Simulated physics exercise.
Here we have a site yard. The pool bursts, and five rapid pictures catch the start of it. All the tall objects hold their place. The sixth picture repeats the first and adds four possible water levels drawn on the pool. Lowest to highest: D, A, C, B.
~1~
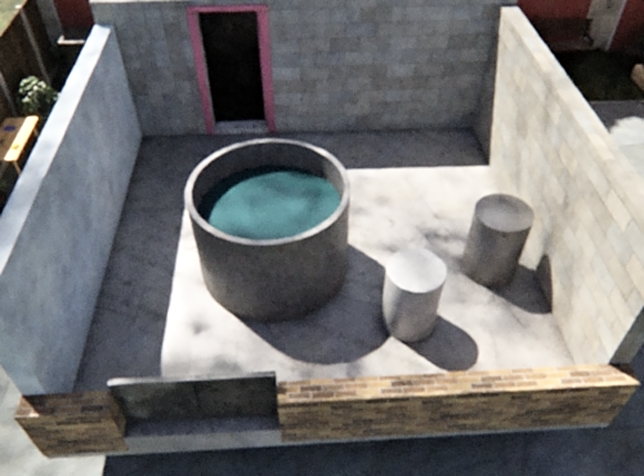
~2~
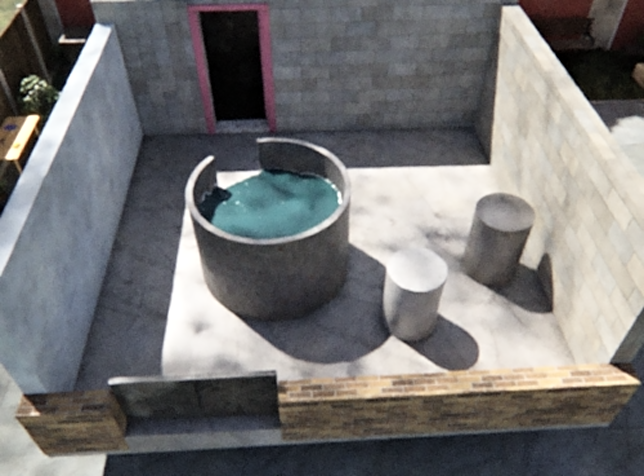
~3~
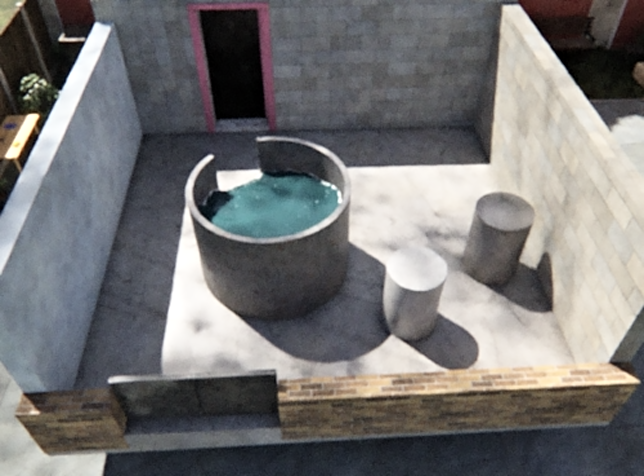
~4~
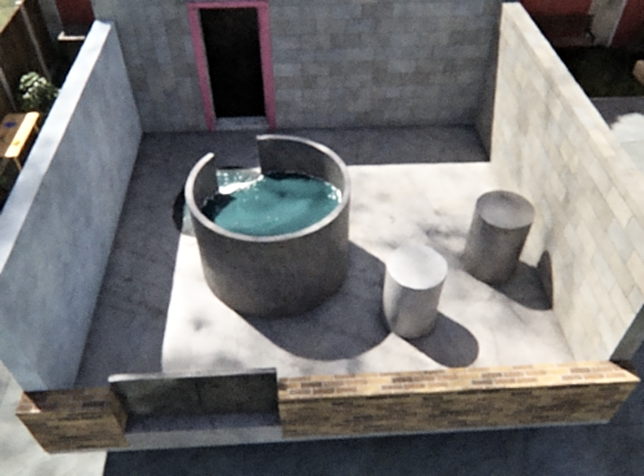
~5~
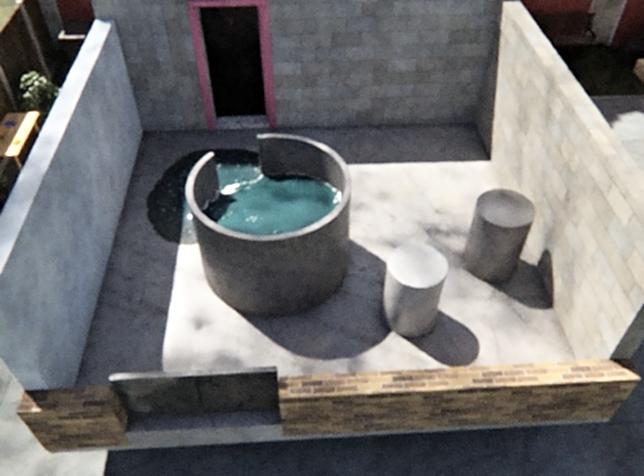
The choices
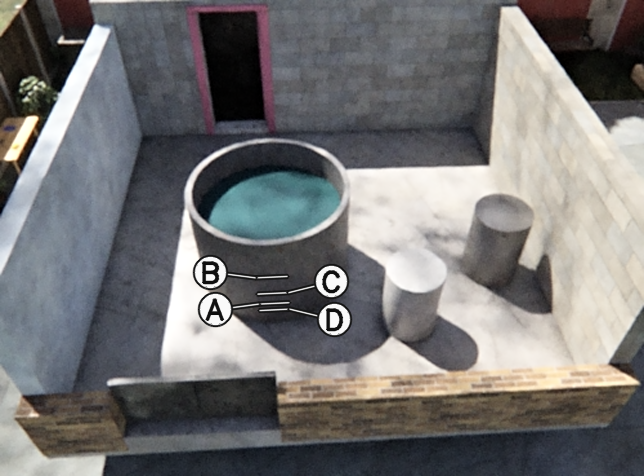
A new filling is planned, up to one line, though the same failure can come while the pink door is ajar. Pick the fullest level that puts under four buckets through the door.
I would pick level A.
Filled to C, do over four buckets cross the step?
Yes, it does.
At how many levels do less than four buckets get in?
Two of the four.
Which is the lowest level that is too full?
That is level C.
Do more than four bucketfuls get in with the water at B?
Yes, it does.
On the marked copy, A at (274, 303); B at (271, 277); C at (273, 293); D at (274, 309); from the bottom up D, A, C, B.
For level A, a bucket or two gets in.
For level B, dozens of bucketfuls pour in.
For level C, about 9 bucketfuls get in.
For level D, nothing gets over.
